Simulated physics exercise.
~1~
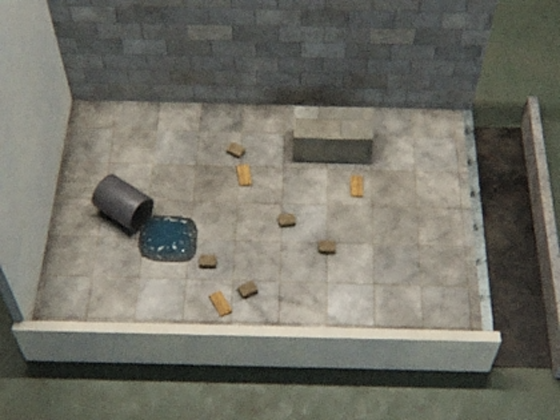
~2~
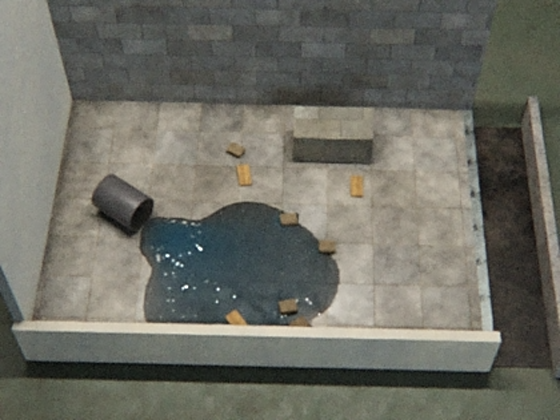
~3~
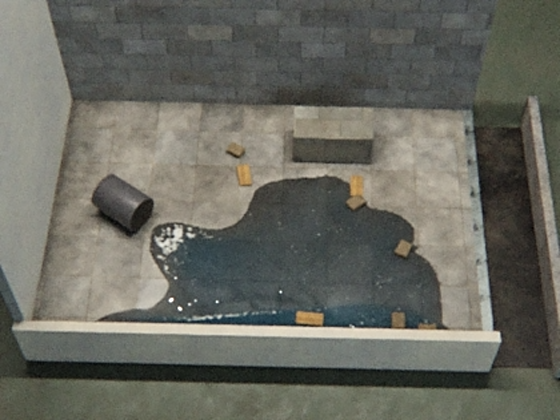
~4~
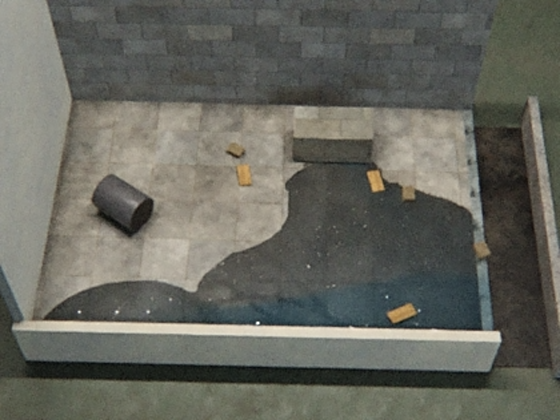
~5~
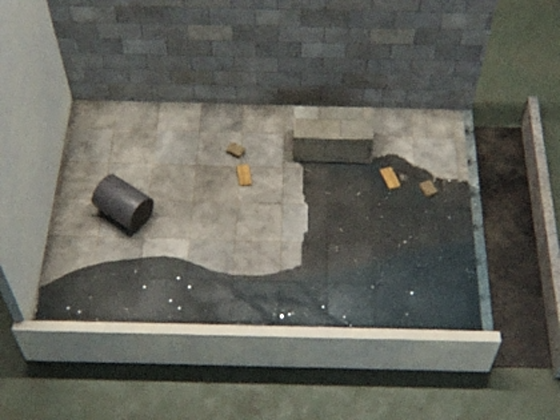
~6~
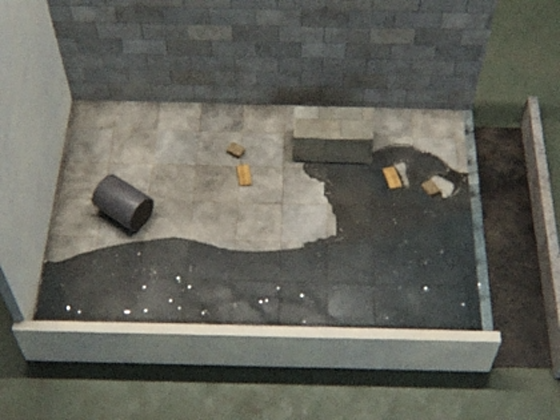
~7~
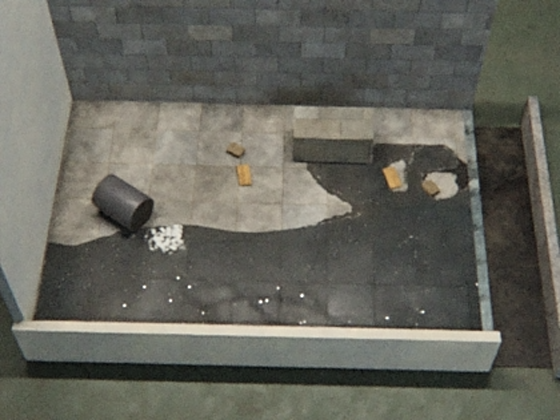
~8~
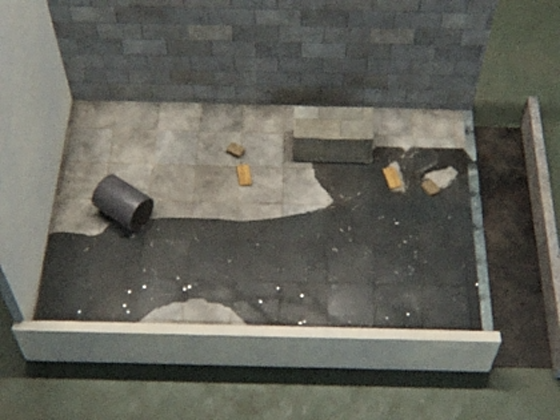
Dark blue water spills from a grey drum lying on its side and pools across the pale tiled floor of a walled space. The pool swells toward the front wall and the right, lifting small brown and orange pieces and carrying them along. As it reaches the open right edge, several pieces drift out of sight, while others shift right beside the grey block. The water then thins into a dark sheet, spreading back left along the front. Finally, two pieces rest near the block's right side, two others remain unmoved behind, and a pale patch shows at the front.
